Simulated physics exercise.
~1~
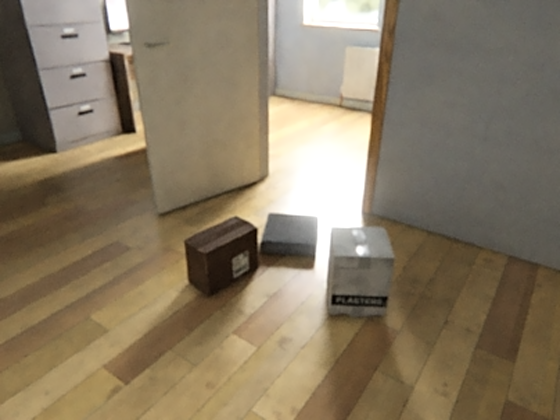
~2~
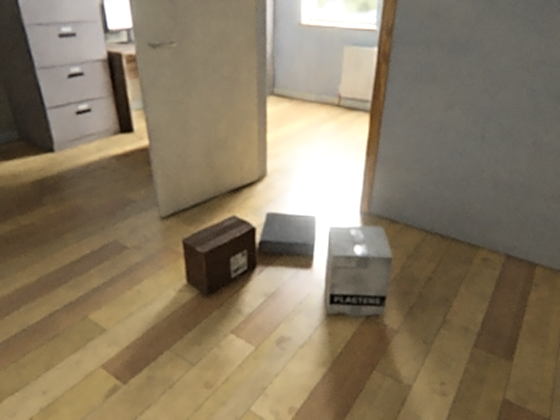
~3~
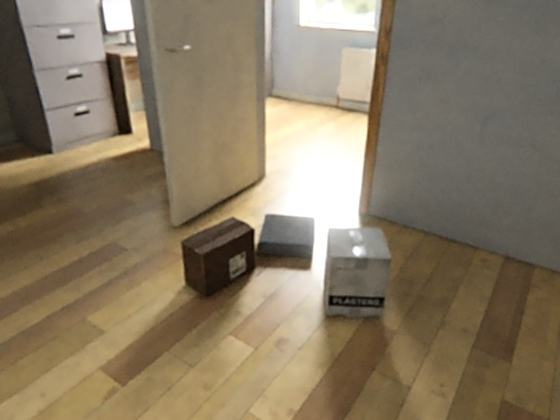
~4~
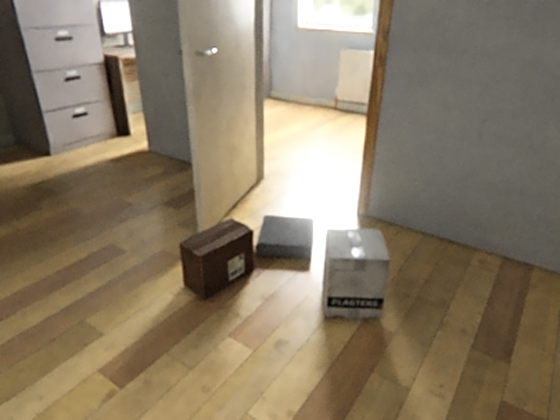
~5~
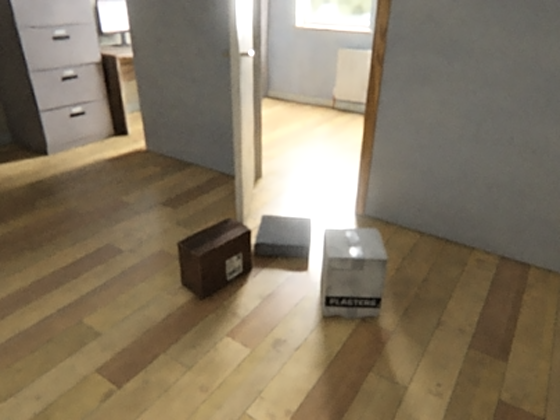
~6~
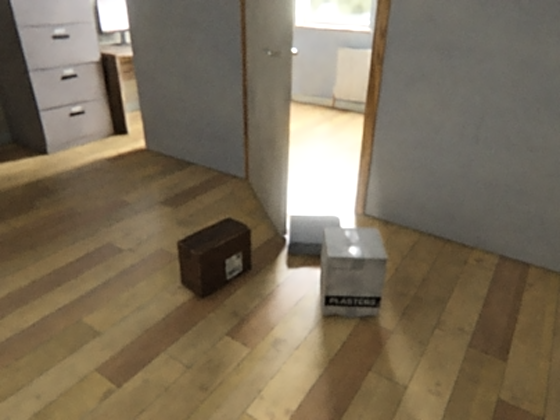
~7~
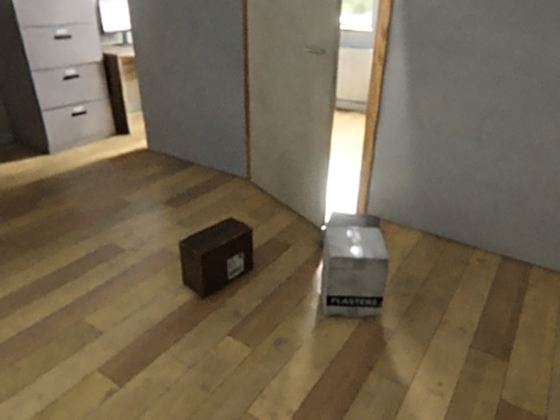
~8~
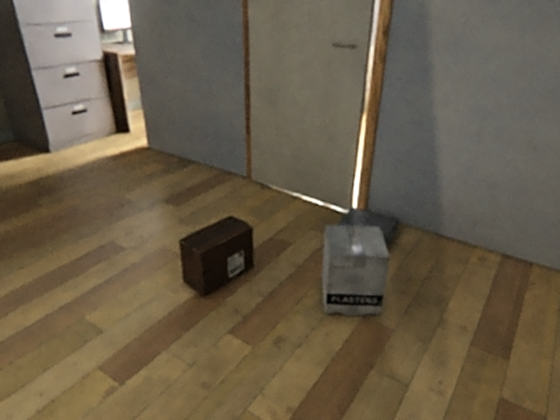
A door swung steadily shut across a wooden floor, sweeping a flat grey cushion to the right, behind a white box. It ended up closed in its frame, while the white box and a brown box stayed where they were.
